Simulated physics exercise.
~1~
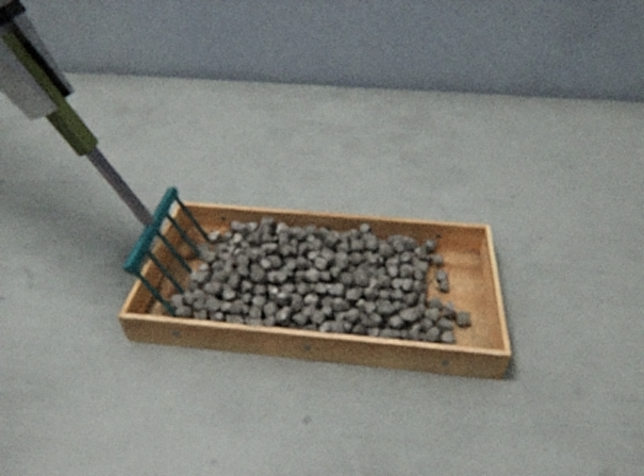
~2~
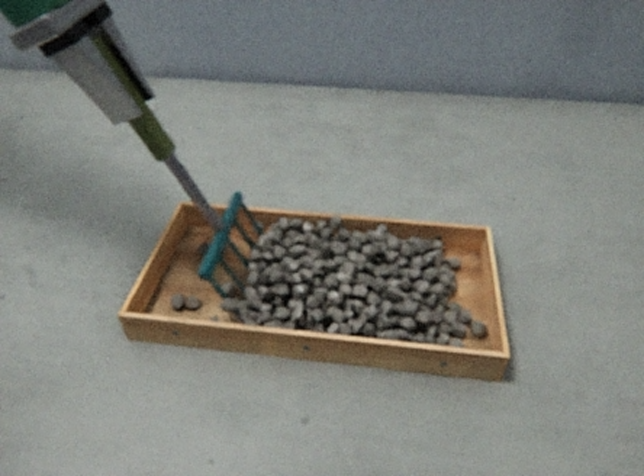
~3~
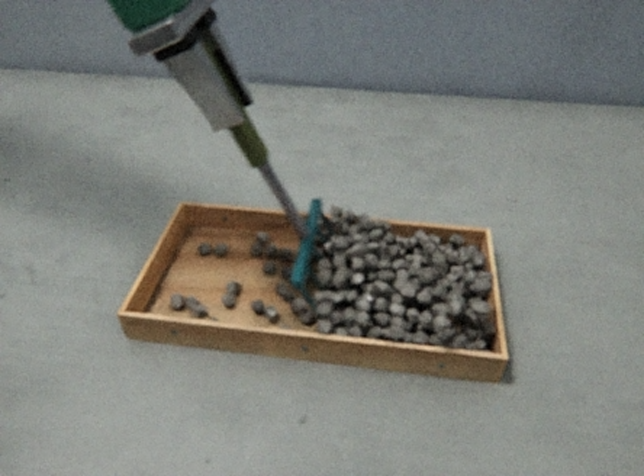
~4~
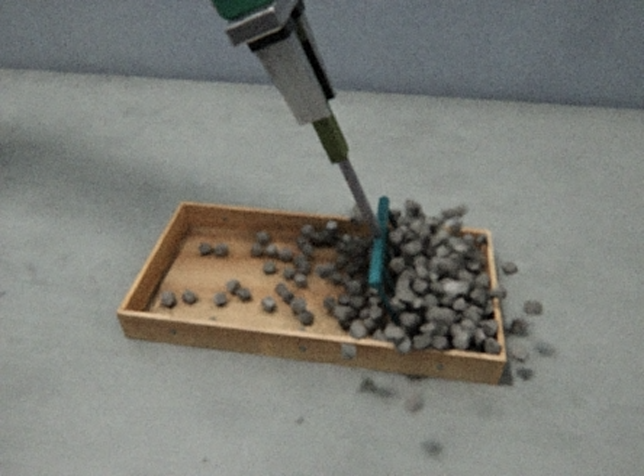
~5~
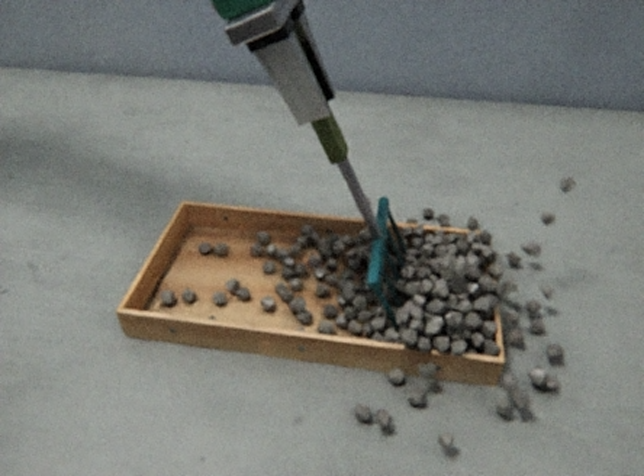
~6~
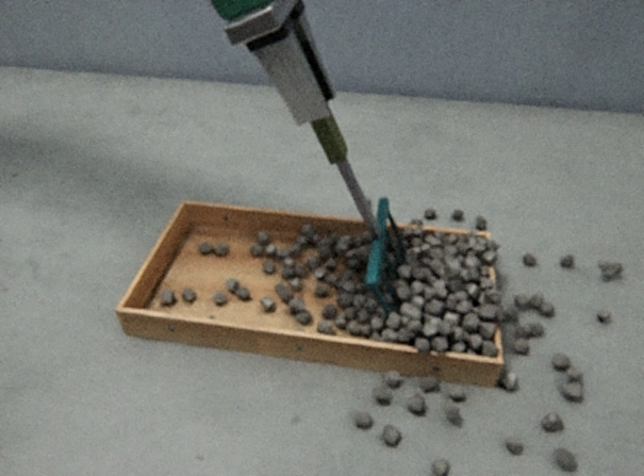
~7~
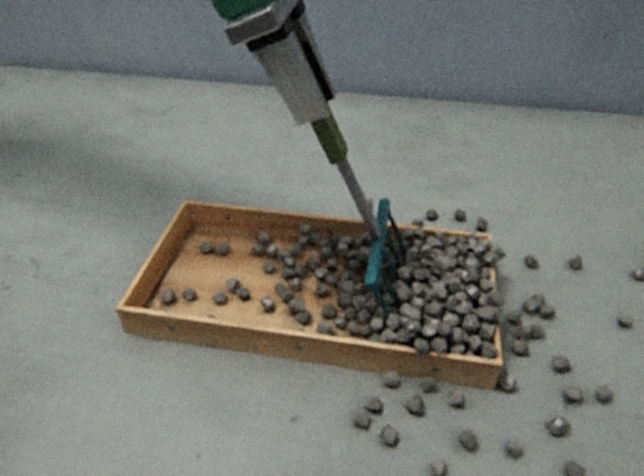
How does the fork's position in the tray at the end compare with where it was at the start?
At the start the fork is at the left end of the tray, and by the end it stands well to the right, past the middle and among the bunched pebbles.
